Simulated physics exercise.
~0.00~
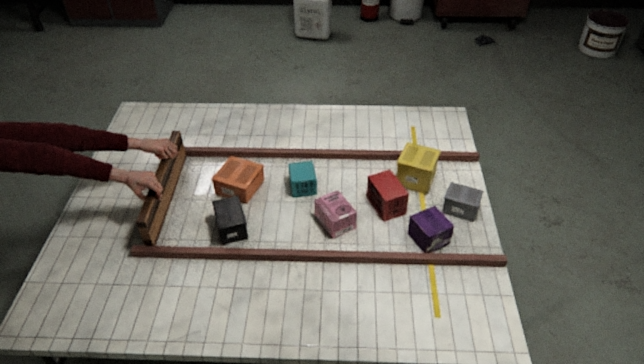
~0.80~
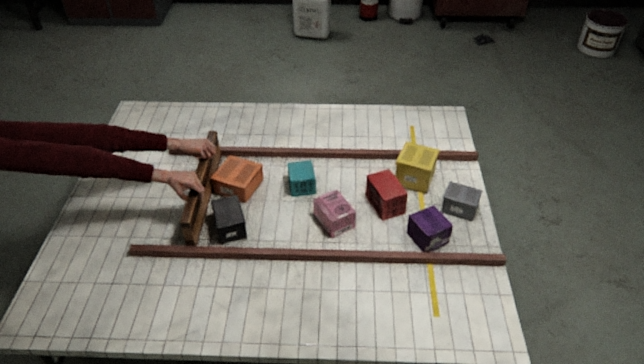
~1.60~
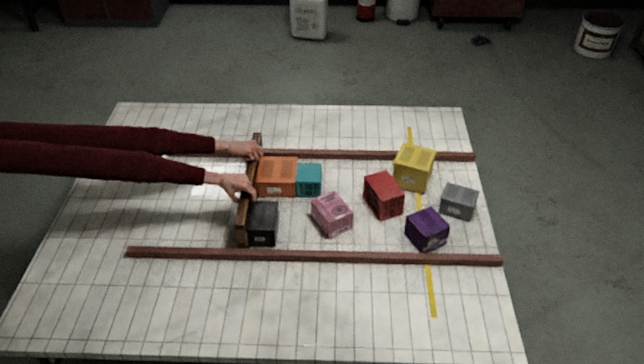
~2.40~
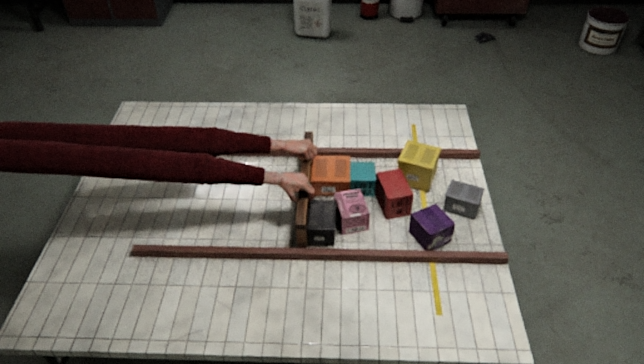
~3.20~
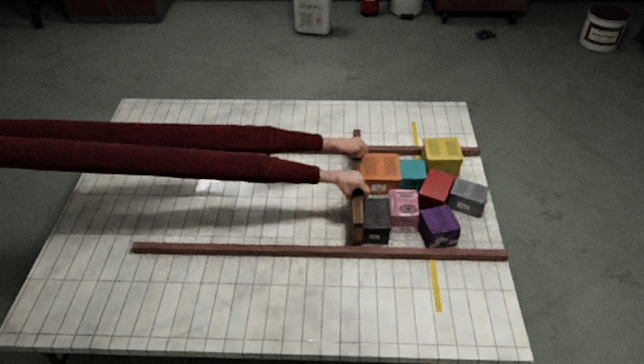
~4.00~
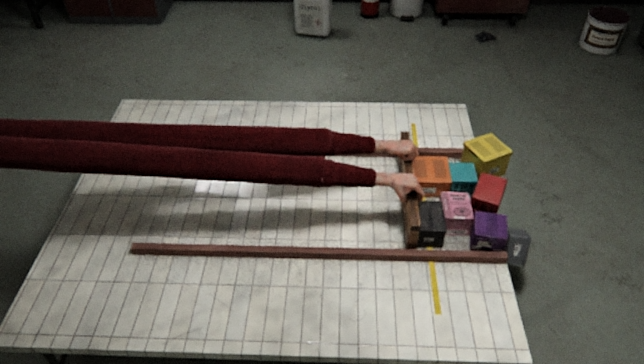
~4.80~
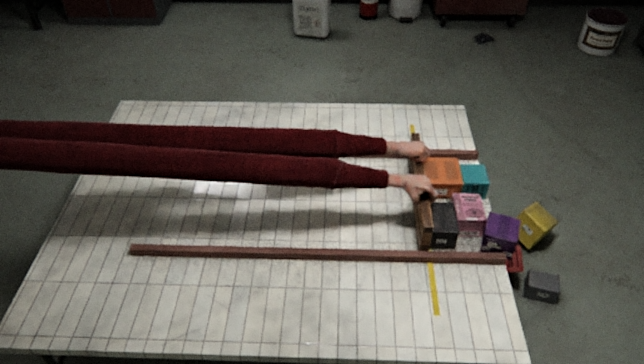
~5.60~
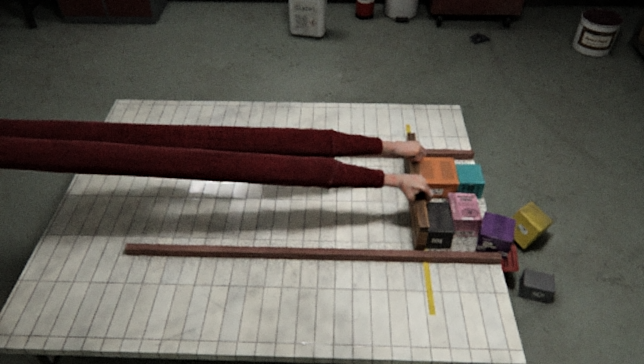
A wooden plank, pushed right by two hands between two rails, gathers the black, orange, turquoise and pink boxes and drives the cluster past the yellow tape to the table's edge, where the grey, yellow and red boxes go over while the purple one stays with the rest.
